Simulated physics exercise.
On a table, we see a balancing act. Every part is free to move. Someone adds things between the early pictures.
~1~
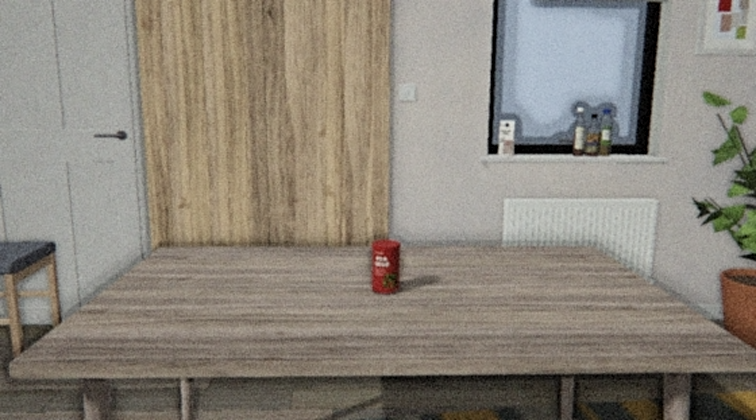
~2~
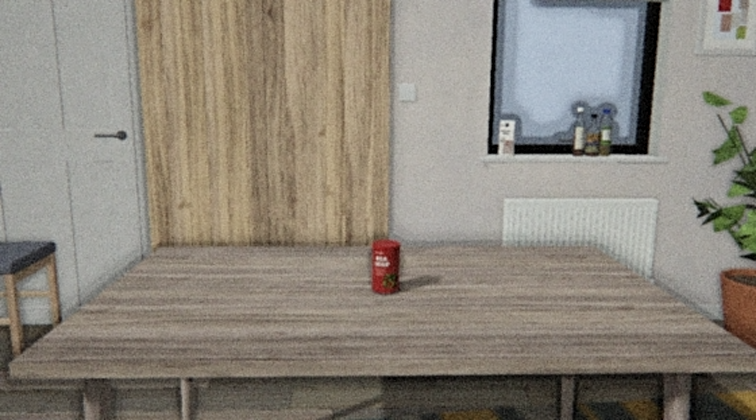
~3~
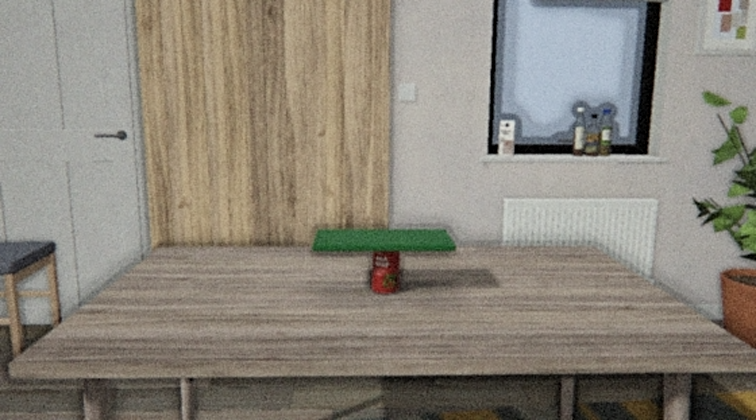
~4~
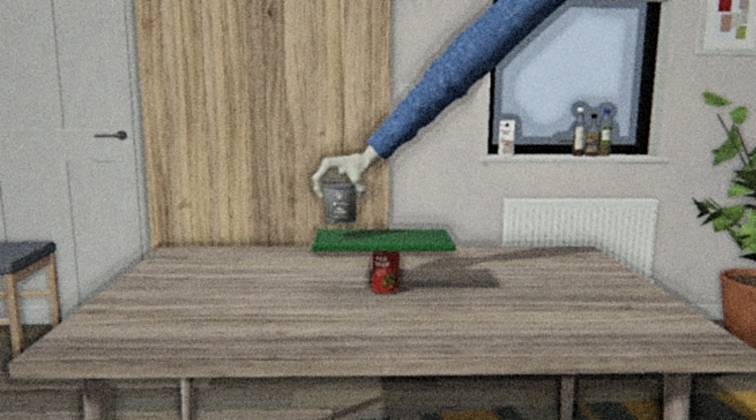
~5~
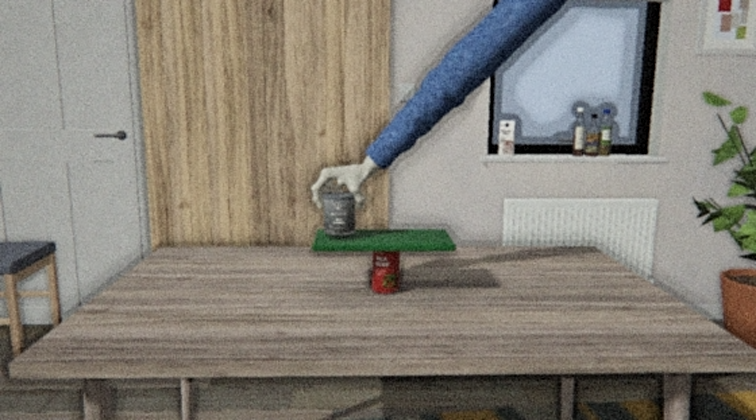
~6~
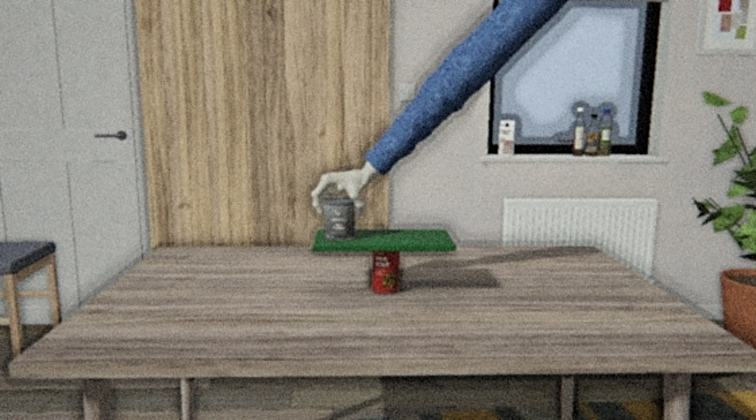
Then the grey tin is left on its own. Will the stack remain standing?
No.
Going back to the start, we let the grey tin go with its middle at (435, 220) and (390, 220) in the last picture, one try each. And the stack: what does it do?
Topples, then stands firm.
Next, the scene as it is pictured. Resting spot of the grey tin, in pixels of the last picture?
It ends near (302, 270).
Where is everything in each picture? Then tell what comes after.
In the first frame, the last thing is not in view yet; red tin (386, 267).
In the second frame, the last thing is not in view yet; red tin (386, 267).
In the third frame, the last thing is not in view yet; red tin (386, 267).
The fourth frame shows on its way; grey tin (341, 203); red tin (386, 267).
The fifth frame shows on its way; grey tin (339, 213); red tin (386, 267).
The sixth frame shows set down, still held; grey tin (339, 219); red tin (386, 267).
Then, 0.40 s after the last picture, grey tin now fallen; green lid tipped 65° from how it was.
Then, 0.60 s after the last picture, green lid tipped 65° from how it was.
At rest, fallen, grey tin; tipped over in the stack, green lid; red tin in place. Seen from the same camera at the end, grey tin near (302, 271). The stack comes apart.
